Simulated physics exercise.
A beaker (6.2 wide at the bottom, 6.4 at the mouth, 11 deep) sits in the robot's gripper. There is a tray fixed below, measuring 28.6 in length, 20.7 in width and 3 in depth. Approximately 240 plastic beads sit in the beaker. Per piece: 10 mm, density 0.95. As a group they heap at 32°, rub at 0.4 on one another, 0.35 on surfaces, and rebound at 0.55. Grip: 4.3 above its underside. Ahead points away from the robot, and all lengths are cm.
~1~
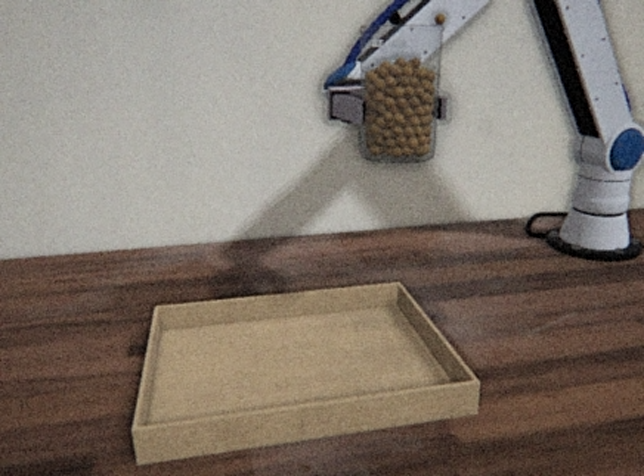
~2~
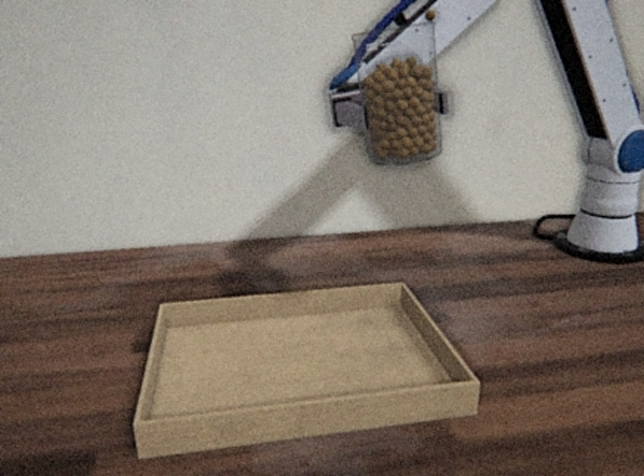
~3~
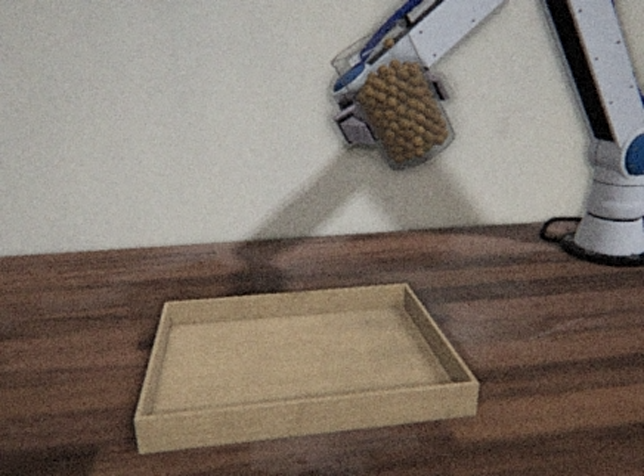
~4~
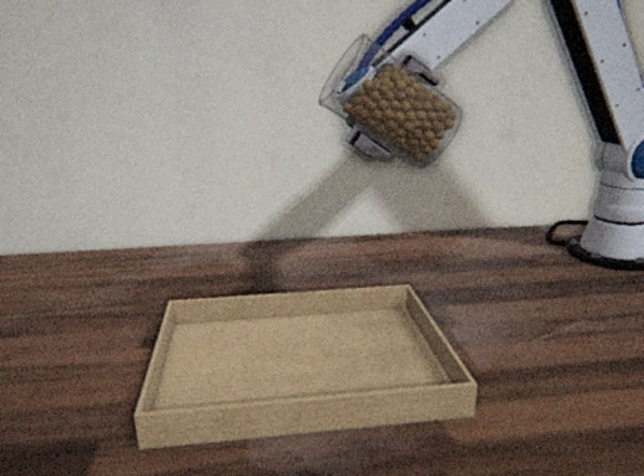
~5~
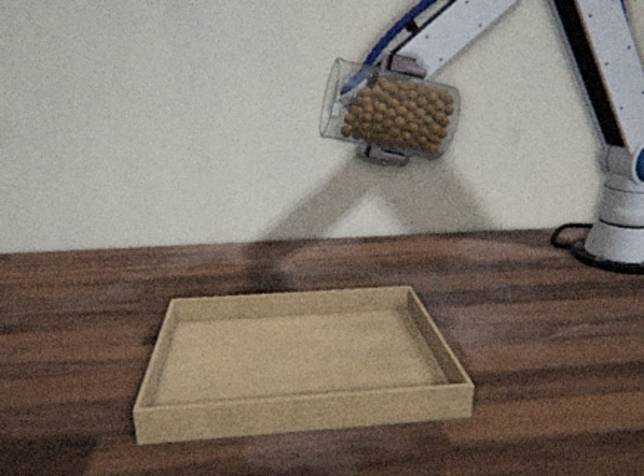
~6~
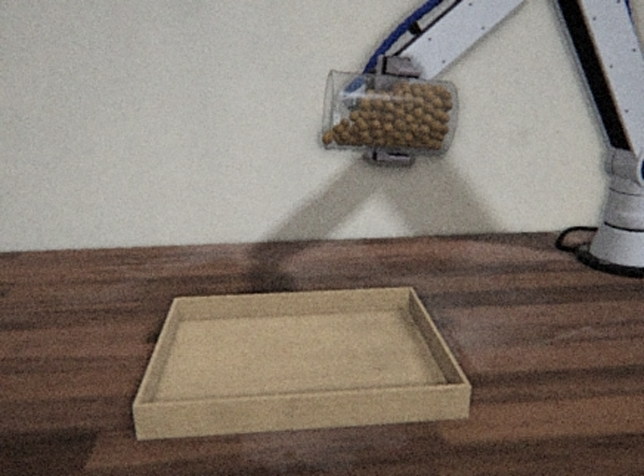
On a dark wooden table against a pale wall, a shallow tan tray sits below a clear beaker of brown beads held upright in a robot arm's gripper. The arm rotates the beaker steadily, its mouth swinging left until it lies nearly horizontal, and the beads shift toward the open end.
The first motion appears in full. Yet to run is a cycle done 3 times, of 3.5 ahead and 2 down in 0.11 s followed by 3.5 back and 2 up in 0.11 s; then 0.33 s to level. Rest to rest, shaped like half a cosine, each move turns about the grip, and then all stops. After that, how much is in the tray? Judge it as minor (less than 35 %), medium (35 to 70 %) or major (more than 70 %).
Medium, 35 to 70 %.
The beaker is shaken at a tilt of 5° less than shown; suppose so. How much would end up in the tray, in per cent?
It would be near 35 per cent.
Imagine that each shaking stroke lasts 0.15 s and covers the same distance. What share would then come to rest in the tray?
Estimate for that case: 40 %.
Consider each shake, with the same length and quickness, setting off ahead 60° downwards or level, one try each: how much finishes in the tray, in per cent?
I'd say close to 20 percent for the first and close to 70 percent for the second.
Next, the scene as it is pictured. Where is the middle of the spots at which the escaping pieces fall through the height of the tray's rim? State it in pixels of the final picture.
Estimated centre around (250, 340) in pixels.
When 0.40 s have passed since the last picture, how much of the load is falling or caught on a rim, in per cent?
About 5 %.
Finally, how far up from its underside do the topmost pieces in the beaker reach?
Height at rest: Approx. 6.0 cm.
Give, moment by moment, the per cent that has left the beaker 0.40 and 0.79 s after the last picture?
About 25, 50.
Then, 0.40 s on, tilted 85° forward, highest piece 26 above the table; 182 in the beaker, 46 in the tray, 2 on the table or floor, 13 in flight or on a rim.
Then, 0.79 s on, tilted 56° forward, highest piece 28 above the table; 124 in the beaker, 91 in the tray, 8 on the table or floor, 20 in flight or on a rim.
Then, 1.19 s on, level, highest piece 27 above the table; 124 in the beaker, 110 in the tray, 9 on the table or floor.
Then, 2.24 s on, level, highest piece 27 above the table; 124 in the beaker, 110 in the tray, 9 on the table or floor.
In the end, 124 in the beaker, 110 in the tray, 9 on the table or floor. That is 45 % in the tray.
